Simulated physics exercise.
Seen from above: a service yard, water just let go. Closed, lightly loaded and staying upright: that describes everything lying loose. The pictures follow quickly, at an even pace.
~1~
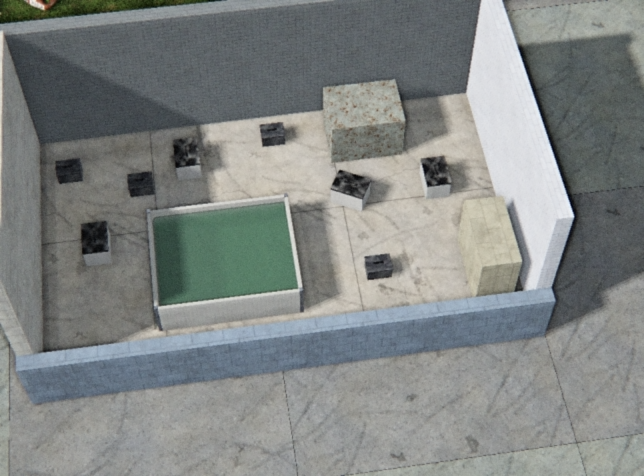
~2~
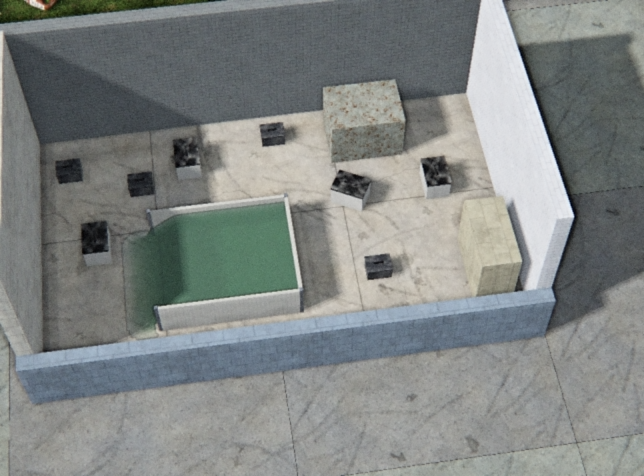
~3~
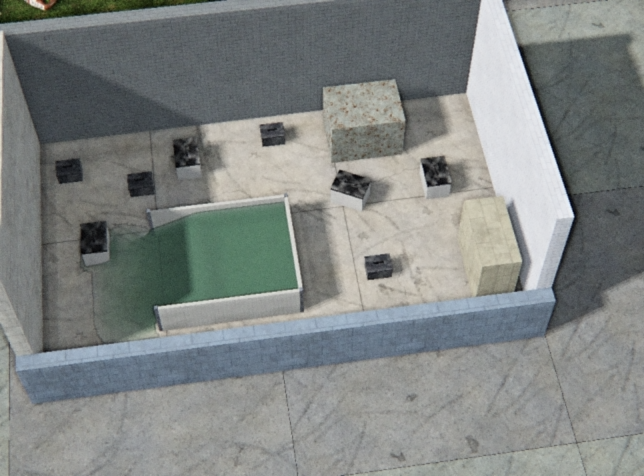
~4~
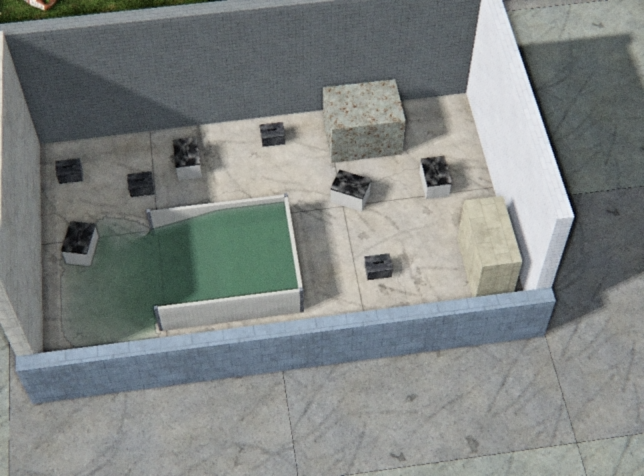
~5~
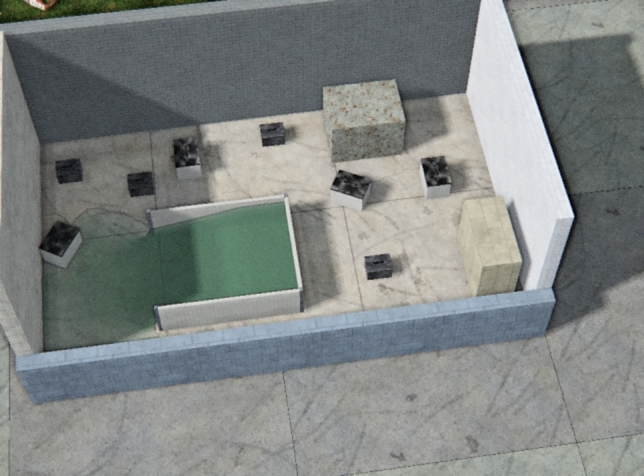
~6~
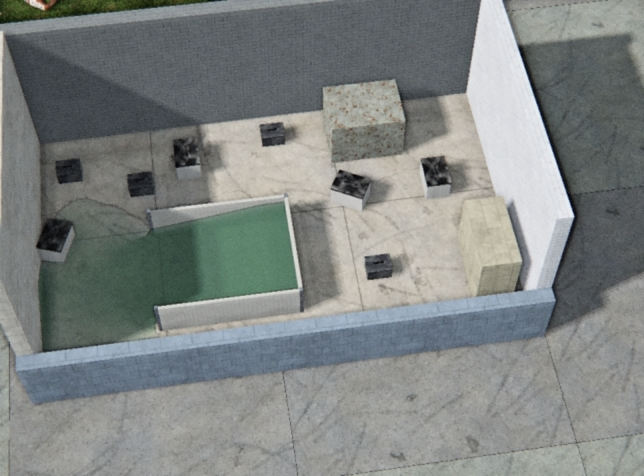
Green water poured out of the left side of a white-walled tank in a walled yard and spread across the floor, pushing one dark-topped box left toward the wall while the other boxes stayed still.
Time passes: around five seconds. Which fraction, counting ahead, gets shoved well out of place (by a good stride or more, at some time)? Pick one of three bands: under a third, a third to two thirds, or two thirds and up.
A third to two thirds.
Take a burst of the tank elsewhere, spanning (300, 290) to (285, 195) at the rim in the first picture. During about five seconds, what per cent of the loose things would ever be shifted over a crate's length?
My estimate is some 40 per cent of them.
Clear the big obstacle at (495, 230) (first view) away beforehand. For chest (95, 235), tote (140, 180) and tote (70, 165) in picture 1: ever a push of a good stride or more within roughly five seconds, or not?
Outcome, each in turn - passed the mark / never cleared it / passed the mark.
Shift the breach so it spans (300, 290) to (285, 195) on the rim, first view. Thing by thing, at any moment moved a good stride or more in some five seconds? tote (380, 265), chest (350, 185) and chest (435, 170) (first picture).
Lab note - in sequence: Travelled far enough; travelled far enough; travelled far enough.
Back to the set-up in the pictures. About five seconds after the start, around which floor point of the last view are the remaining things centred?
It comes out somewhere near (301, 185).
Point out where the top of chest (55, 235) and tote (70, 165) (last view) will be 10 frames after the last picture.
Near (50, 140) and (85, 142).
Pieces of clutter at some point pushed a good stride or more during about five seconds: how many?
Count: 3.
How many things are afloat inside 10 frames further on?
The answer would be 1.
A moment on, 1 of 8 are well off their spots; 1 afloat.
Next, 2 of 8 are well off their spots; 1 afloat.
Later, 2 of 8 are well off their spots; 1 afloat.
In the end, 3 of 8 are well off their spots, and 3 have been at some point; 2 afloat.
